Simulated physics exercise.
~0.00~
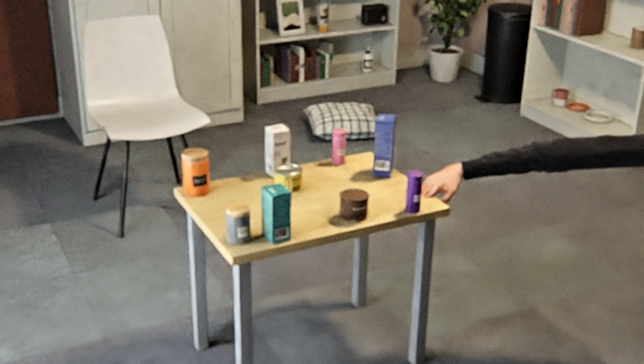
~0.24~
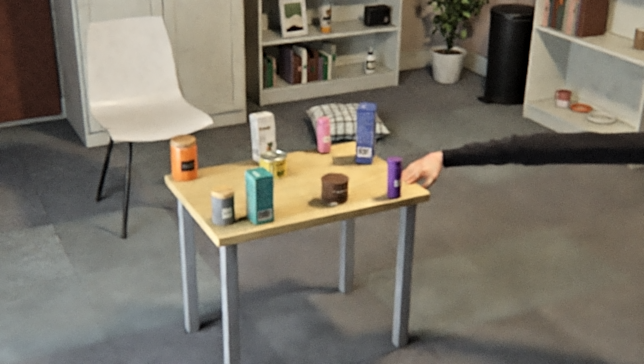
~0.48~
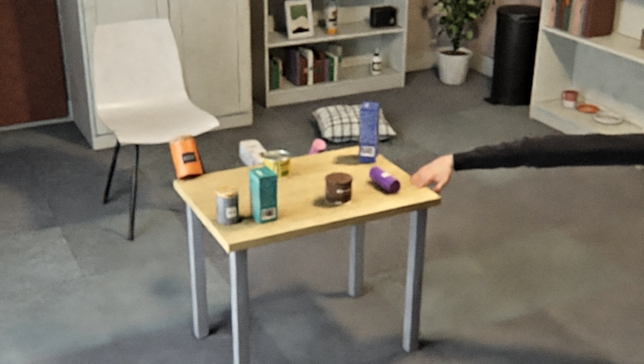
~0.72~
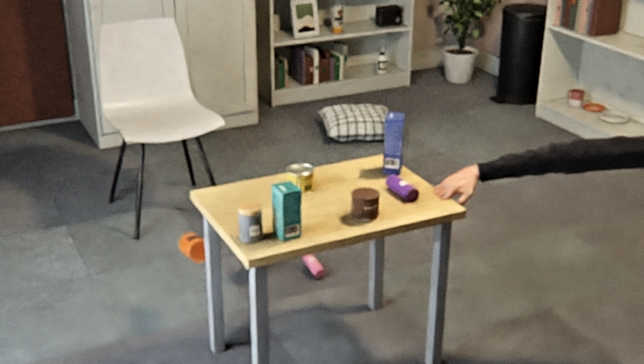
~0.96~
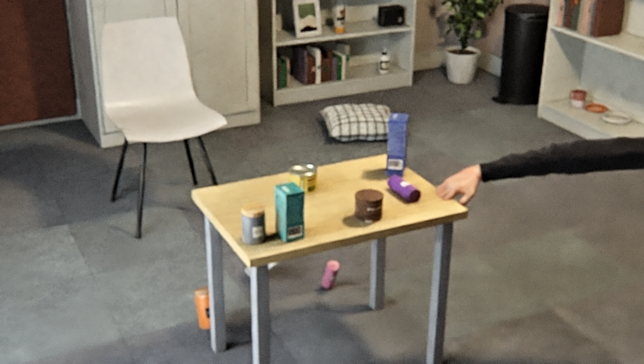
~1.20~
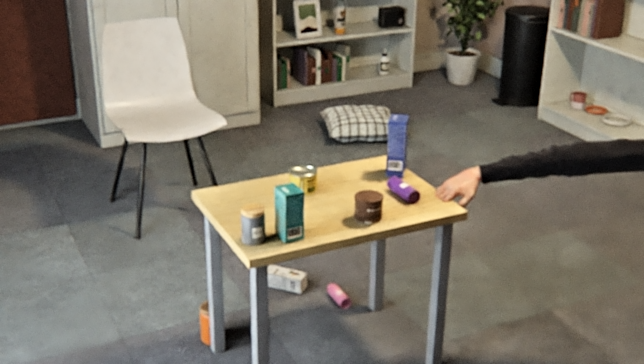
In a room, a hand jolting a small table, the white carton, pink shaker and orange jar falling off, purple shaker toppling.
